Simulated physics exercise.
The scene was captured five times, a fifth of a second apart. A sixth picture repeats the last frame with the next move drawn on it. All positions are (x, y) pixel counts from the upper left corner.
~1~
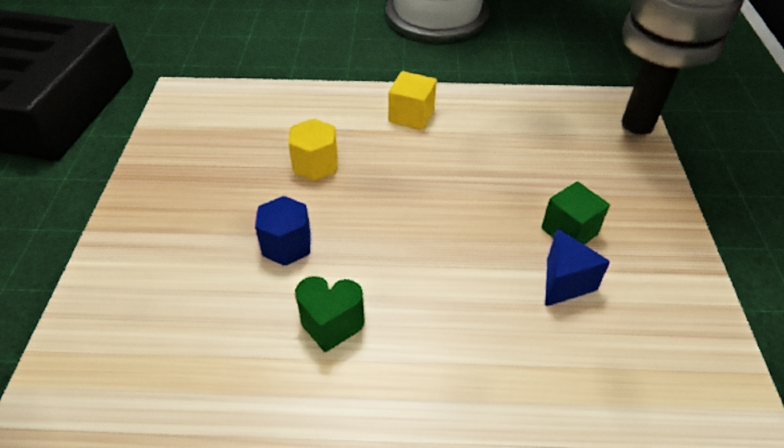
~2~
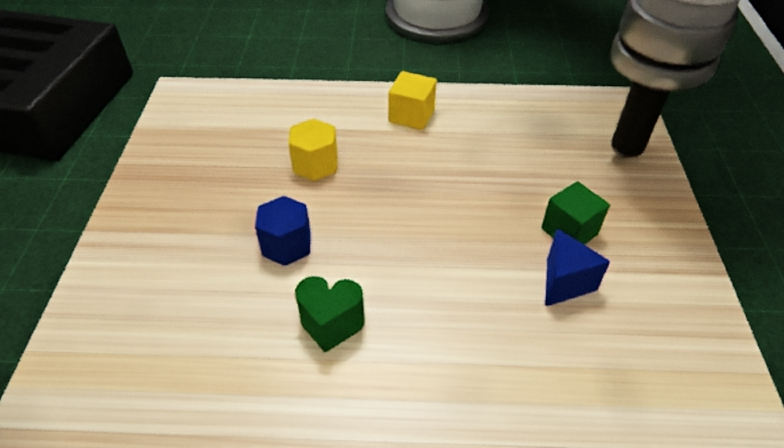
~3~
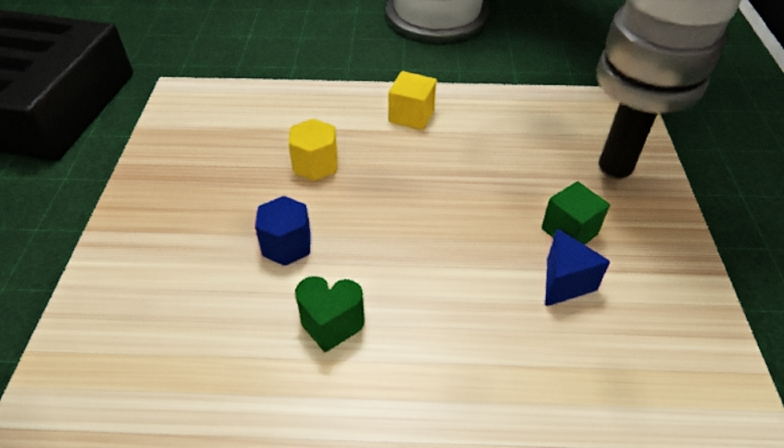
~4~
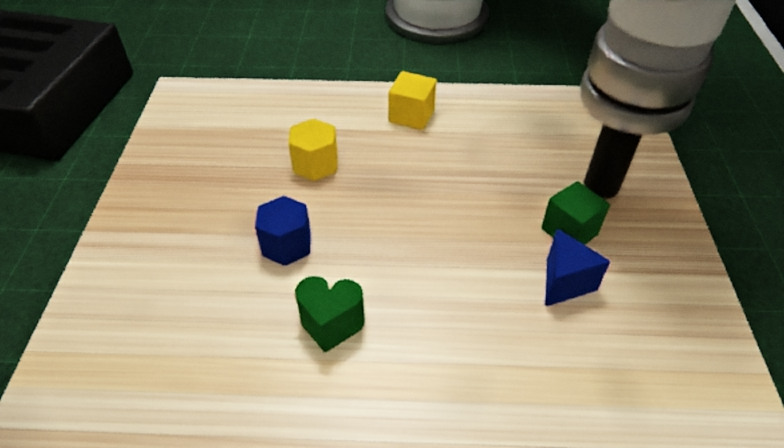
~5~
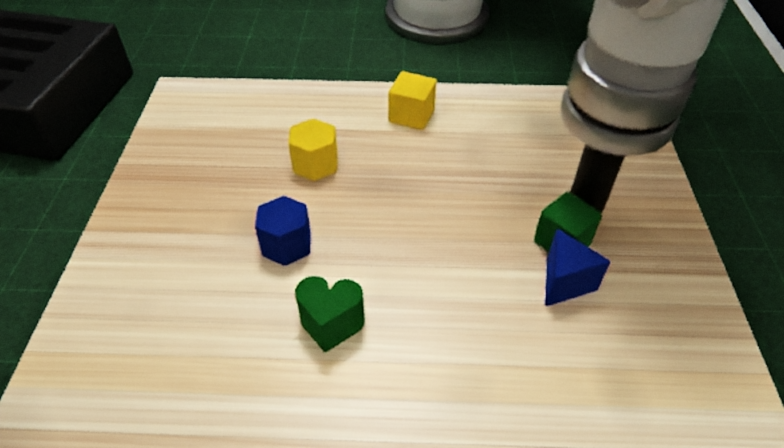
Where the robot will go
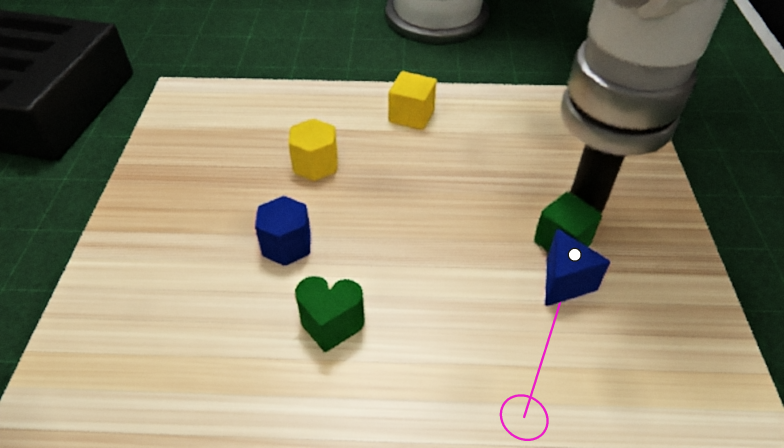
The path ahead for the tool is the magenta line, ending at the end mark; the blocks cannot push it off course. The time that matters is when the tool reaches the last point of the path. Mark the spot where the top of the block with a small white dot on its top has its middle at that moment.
At (494, 418).
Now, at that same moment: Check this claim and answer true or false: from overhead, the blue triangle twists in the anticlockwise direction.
This is false.
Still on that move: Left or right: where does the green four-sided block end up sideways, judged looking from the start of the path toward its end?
Facing from start to end, it shifts right.
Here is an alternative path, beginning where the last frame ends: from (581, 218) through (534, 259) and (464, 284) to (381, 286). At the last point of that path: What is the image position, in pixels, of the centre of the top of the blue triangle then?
Pixel (573, 312).
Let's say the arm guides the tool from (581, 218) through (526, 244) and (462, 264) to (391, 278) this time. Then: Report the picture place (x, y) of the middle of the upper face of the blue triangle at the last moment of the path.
Put as a pixel place, it's (572, 284).
The drawn path runs in a line from (581, 218) to (524, 417); the dot is on the blue triangle.
On the path given first. One third of the way, tool (572, 264); green four-sided block (538, 256), turned 25° clockwise; blue triangle (563, 289), turned 60° anticlockwise.
Two thirds of the way, tool (552, 330); green four-sided block (522, 267), turned 60° clockwise; blue triangle (537, 344).
At the end, tool (528, 407); green four-sided block (522, 267), turned 60° clockwise; blue triangle (494, 418), turned 30° clockwise.
